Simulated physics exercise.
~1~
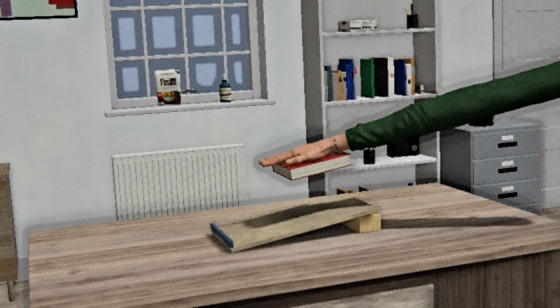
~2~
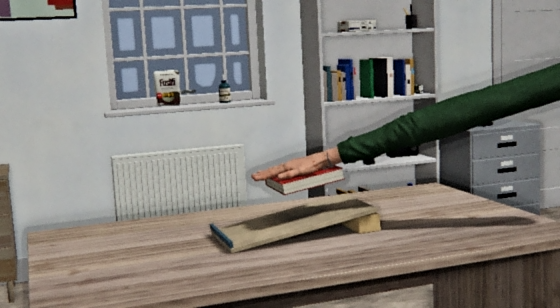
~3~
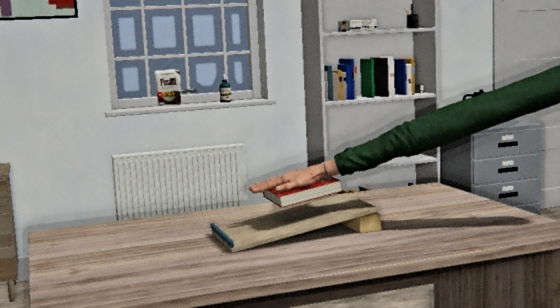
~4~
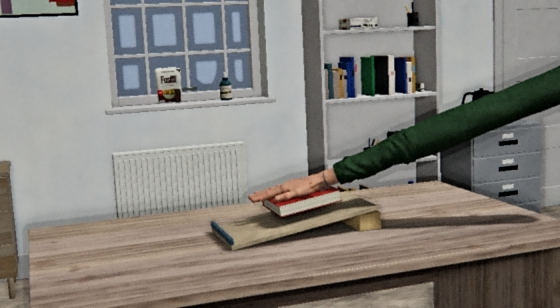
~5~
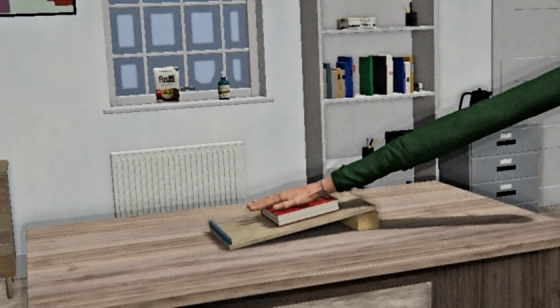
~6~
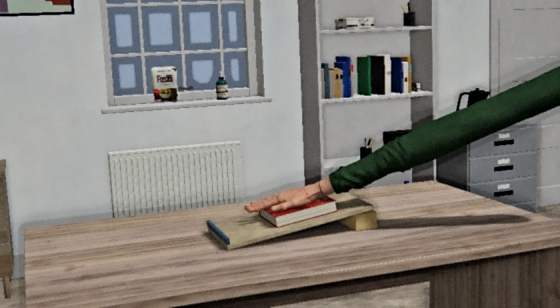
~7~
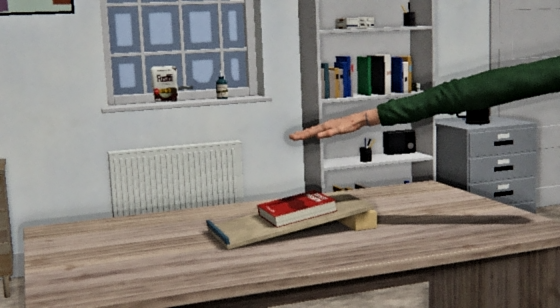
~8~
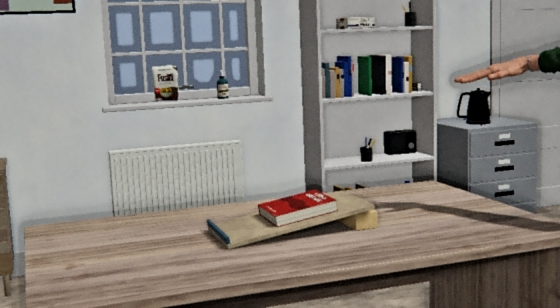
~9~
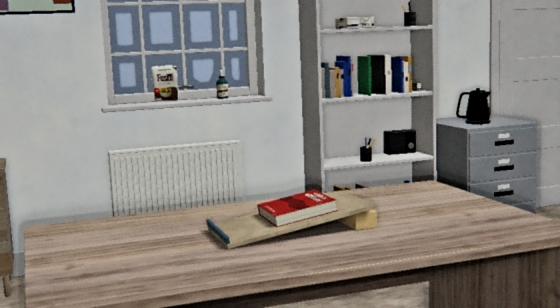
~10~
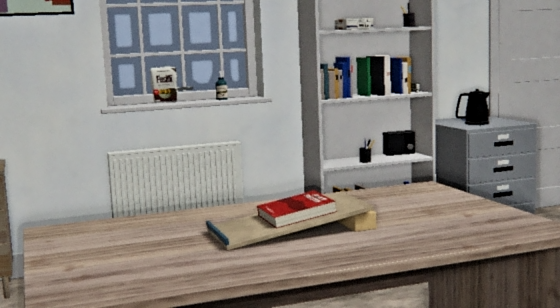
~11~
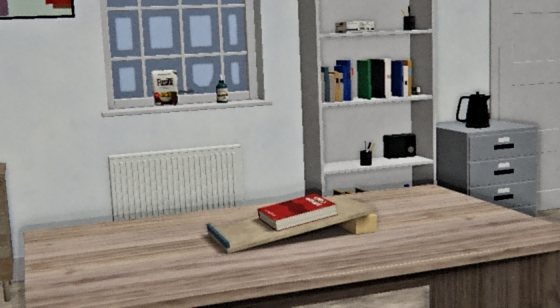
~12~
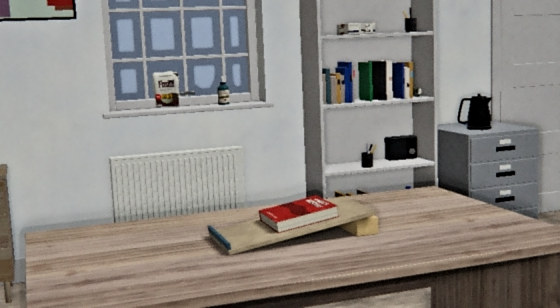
A hand in a green sleeve holds a red book above a sloping wooden board on a wooden table, seen from slightly above in a gently swaying view. Behind the table are a barred window and white radiator on the left, with shelves of coloured binders and a grey drawer cabinet bearing a black kettle on the right. The hand lowers the book onto the board and rests on it briefly. It then lets go, lifts and withdraws to the right, out of view. The book stays in place on the slope, still at the end.
